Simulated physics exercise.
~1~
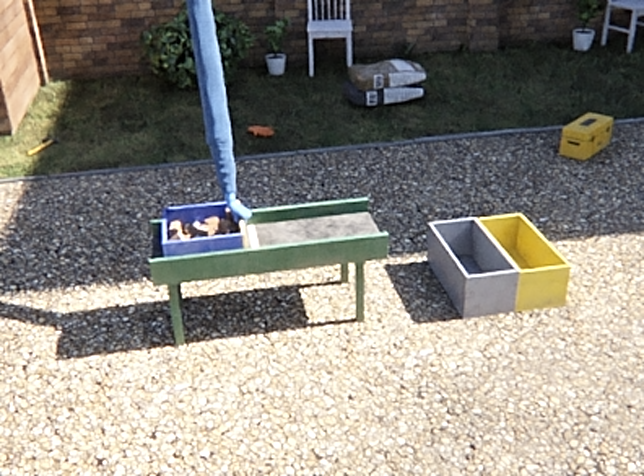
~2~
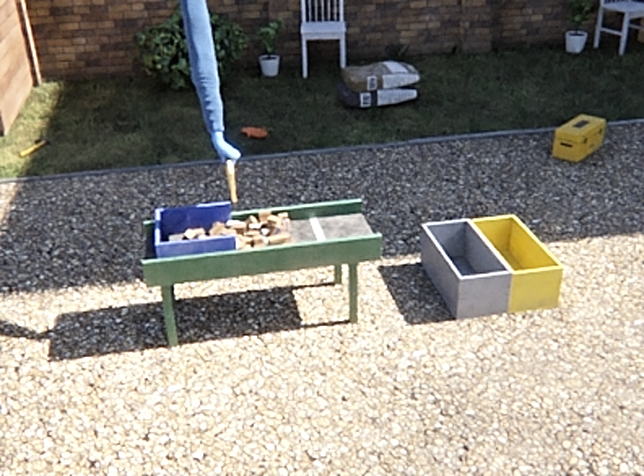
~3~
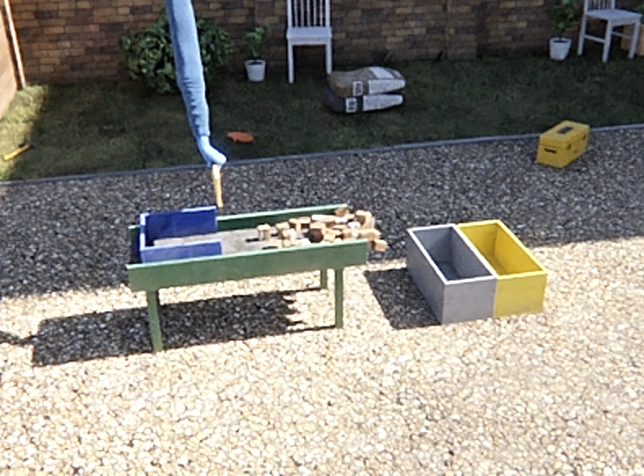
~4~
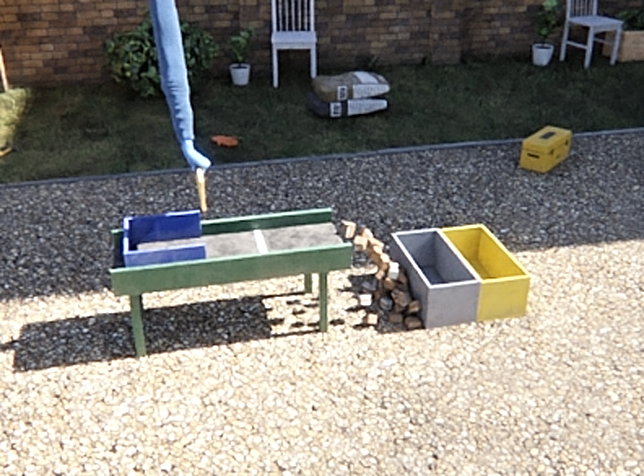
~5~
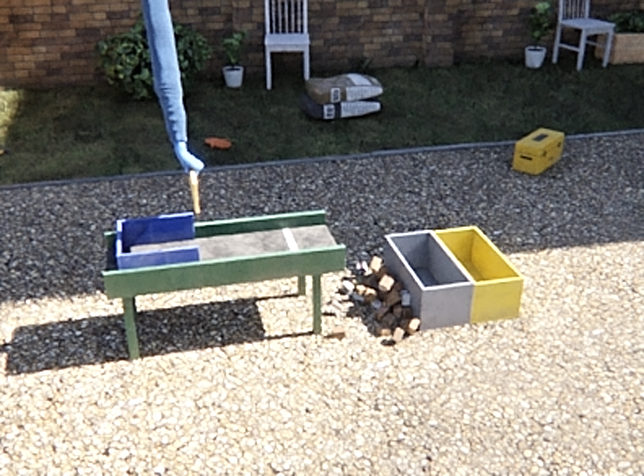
Small brown blocks spilled out of a blue pen when a blue-sleeved arm lifted its gate, rode right along a green-sided belt and dropped off the end, piling up on the gravel just short of the grey bin, which stayed empty beside the yellow tub.
